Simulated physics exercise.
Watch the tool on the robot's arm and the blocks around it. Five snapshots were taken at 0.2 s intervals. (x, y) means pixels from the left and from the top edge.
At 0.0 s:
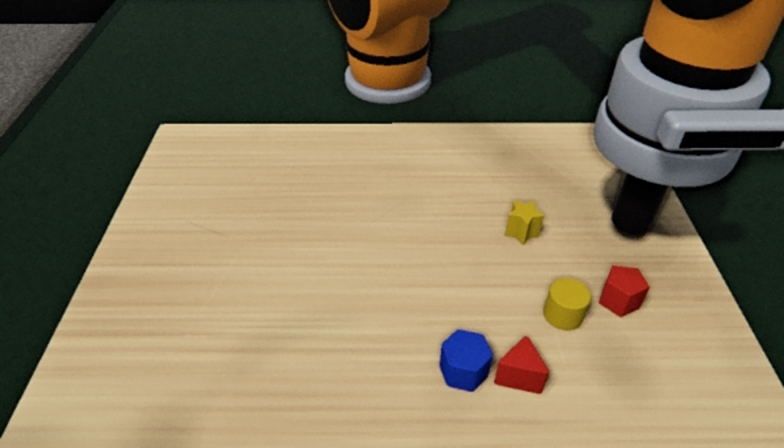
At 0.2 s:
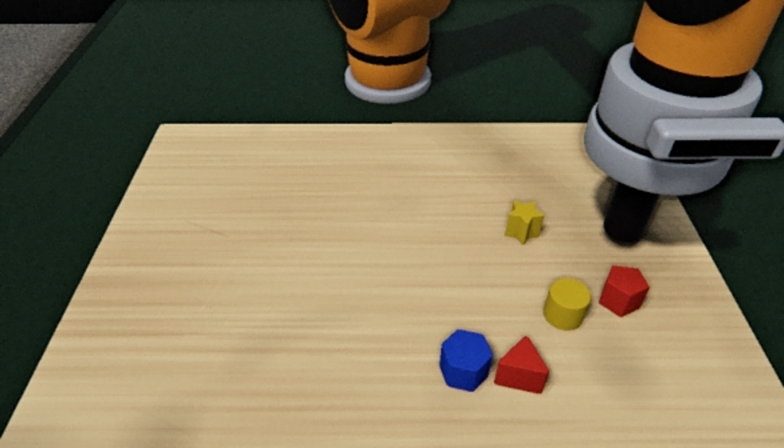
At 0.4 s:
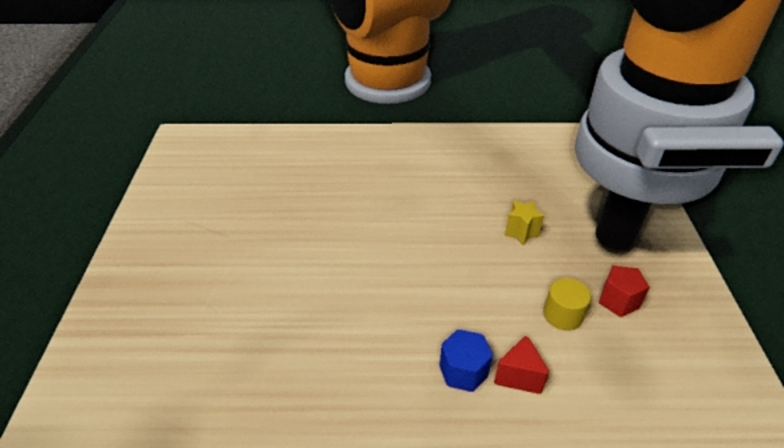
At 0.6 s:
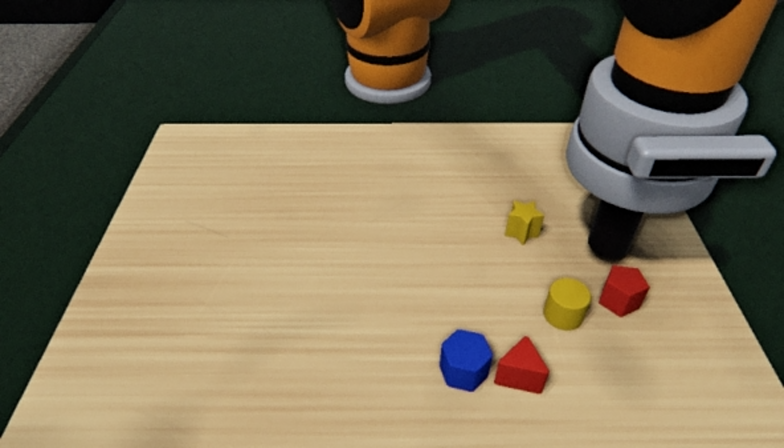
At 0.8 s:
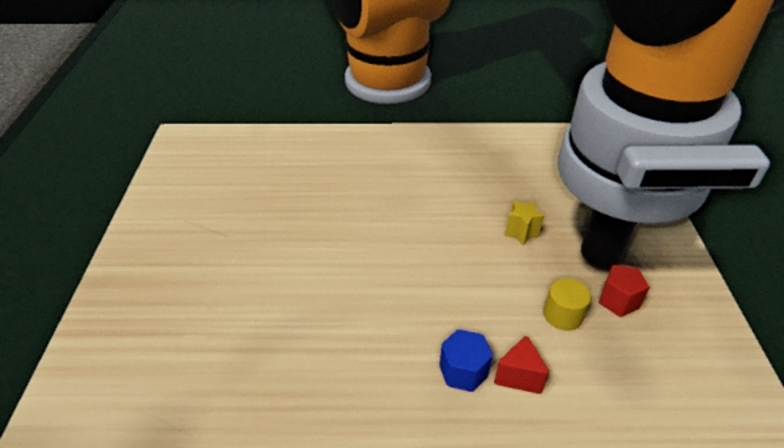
An orange and grey robot arm with a black tool reaches over the right side of a pale wooden board, seen from above at an angle against dark green. A yellow star, yellow cylinder, red pentagon, blue hexagon and red triangle sit toward the board's right half, near another orange base behind. The tool slides slightly down and left toward the pentagon, while the blocks and camera stay still.
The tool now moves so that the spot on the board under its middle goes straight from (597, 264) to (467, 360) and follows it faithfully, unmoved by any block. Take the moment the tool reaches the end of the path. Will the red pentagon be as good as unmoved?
Final answer: Yes.
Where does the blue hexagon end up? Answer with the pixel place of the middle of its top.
My estimate: (441, 372).
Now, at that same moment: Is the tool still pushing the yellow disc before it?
It seems not.
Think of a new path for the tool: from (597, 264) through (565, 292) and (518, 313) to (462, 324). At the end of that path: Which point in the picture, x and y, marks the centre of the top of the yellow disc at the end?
Somewhere near (550, 323).
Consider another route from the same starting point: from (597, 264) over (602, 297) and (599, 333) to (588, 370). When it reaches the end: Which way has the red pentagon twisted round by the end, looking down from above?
The turn is anti-clockwise.
What follows on the original path. One third of the way, tool (562, 283); yellow disc (566, 303).
Two thirds of the way, tool (518, 315); yellow disc (554, 333).
At the end, tool (468, 350); blue hexagon (441, 372); yellow disc (553, 333); red pentagon unmoved.
